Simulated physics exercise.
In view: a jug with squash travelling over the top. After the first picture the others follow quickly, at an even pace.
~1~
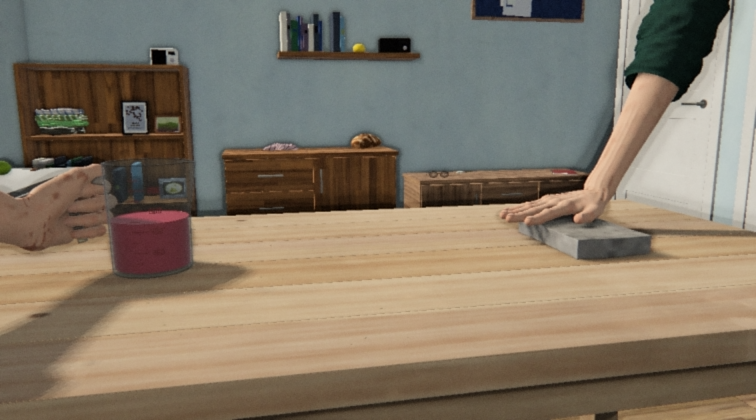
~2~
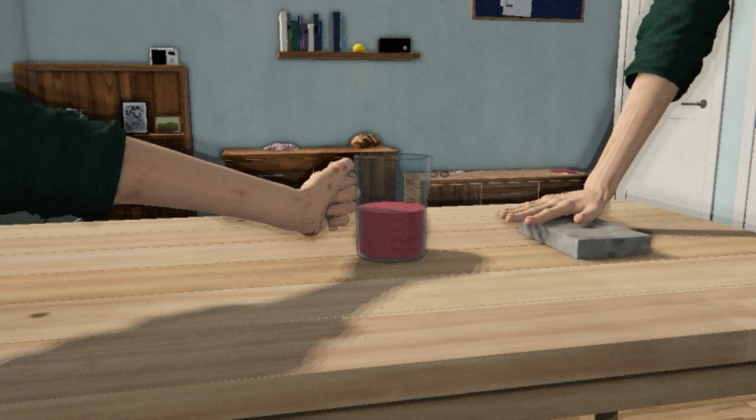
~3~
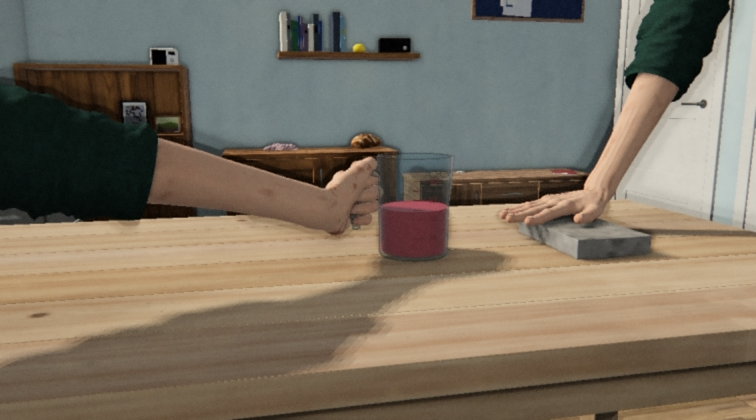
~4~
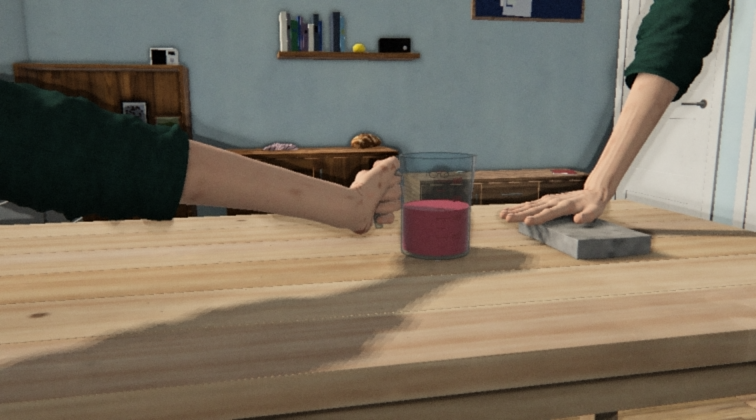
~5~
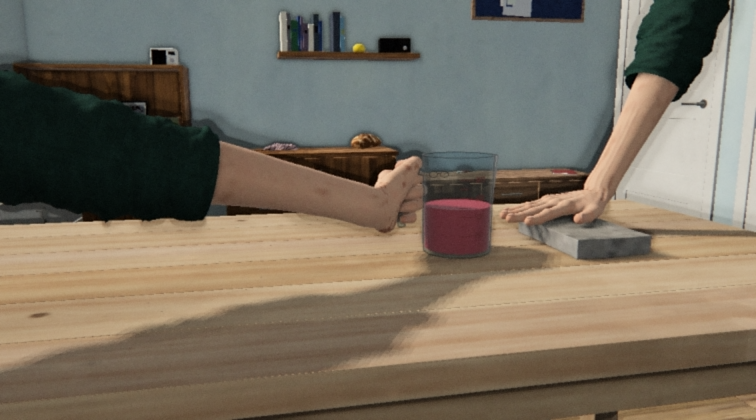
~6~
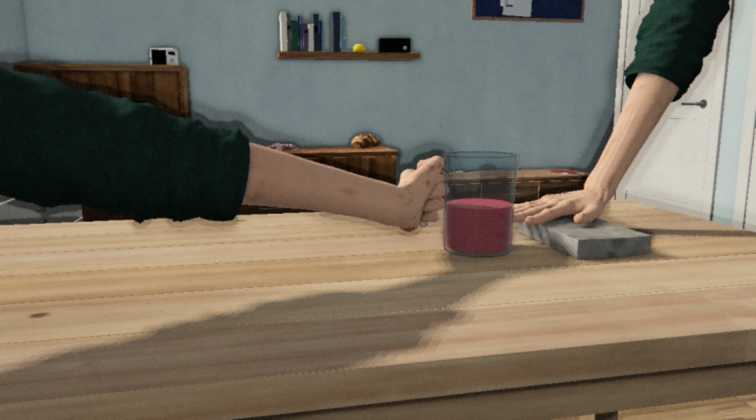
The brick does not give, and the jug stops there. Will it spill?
The jug keeps it all in.
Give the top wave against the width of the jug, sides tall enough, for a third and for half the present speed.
In turn 10 and 20 per cent.
A moment on, the jug meets the brick.
Further on, the squash surges up the wall; the wave climbs under half way to the rim.
When it is over, the jug stands at the brick; all is still inside.
